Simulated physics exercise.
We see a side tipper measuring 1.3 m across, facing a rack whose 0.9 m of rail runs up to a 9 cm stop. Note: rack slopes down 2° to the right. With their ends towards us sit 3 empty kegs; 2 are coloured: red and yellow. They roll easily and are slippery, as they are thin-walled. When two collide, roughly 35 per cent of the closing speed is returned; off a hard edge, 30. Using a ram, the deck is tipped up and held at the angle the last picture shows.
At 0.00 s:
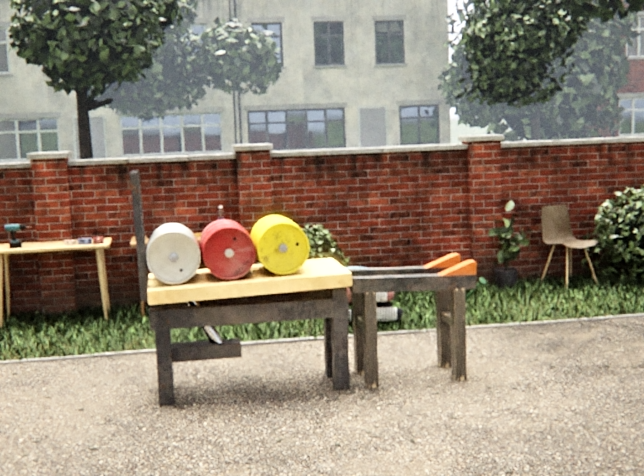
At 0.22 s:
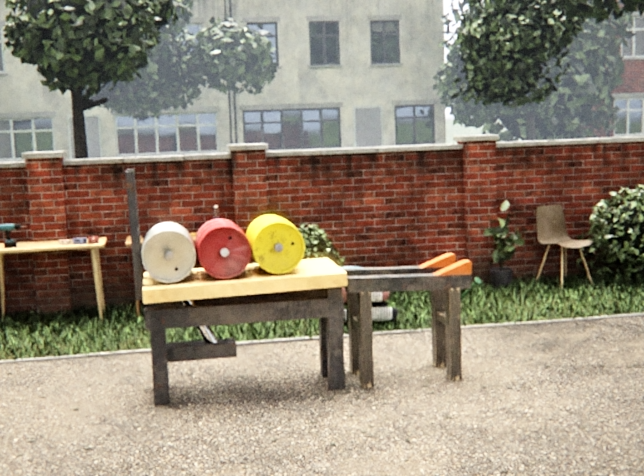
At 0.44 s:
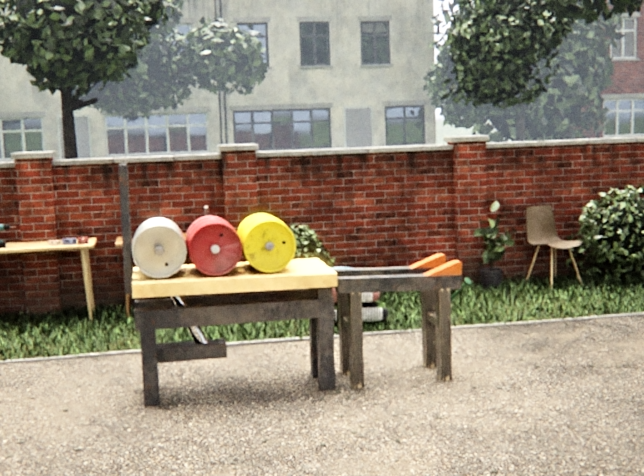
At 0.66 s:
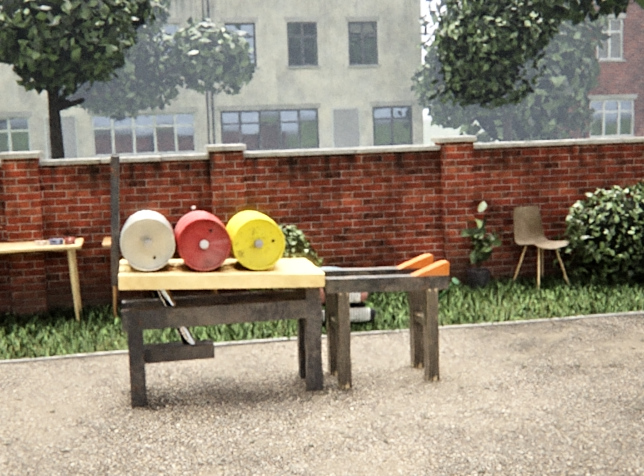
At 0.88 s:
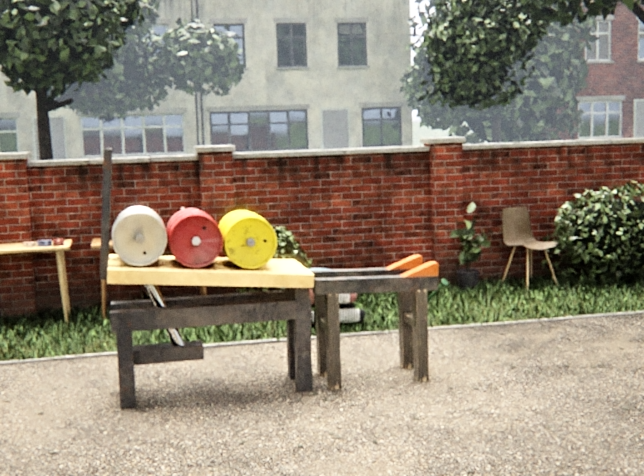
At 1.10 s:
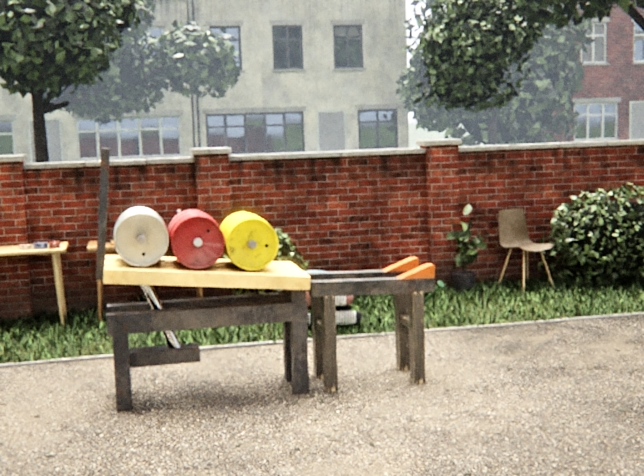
The wooden deck tilted gradually from leaning slightly left to sloping down right towards the rack, its left end pushed up by a ram, and the white, red and yellow kegs edged slightly right together.
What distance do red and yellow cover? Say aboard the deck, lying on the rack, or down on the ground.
For red: Lying on the rack. For yellow: Down on the ground.
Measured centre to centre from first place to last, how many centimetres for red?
Red: Roughly 140.
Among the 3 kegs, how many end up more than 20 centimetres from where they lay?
Altogether it comes to 3.
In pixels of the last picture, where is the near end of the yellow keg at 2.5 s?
Roughly at (363, 254).
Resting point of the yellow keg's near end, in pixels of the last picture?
It ends up close to (572, 345).
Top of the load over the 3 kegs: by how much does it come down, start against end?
Roughly 5 cm.
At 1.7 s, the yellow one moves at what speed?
It's travelling at about 0.5 m/s.
After 1.7 s, red is on the deck, 55 cm from the hinge, rolling right; yellow is on the deck, 15 cm from the hinge, rolling right; 0 of 3 over the stop.
After 2.5 s, red is on the deck, 5 cm from the hinge, rolling right; yellow is on the rack, 50 cm from the rack's far end, rolling right; 0 of 3 over the stop.
After 3.4 s, red is on the rack, 25 cm from the rack's far end, rolling right; yellow is over the stop and falling; 1 of 3 over the stop.
At rest (7.2 s), red is on the rack, 30 cm from the rack's far end; yellow is beyond the stop, on the ground; 1 of 3 over the stop.
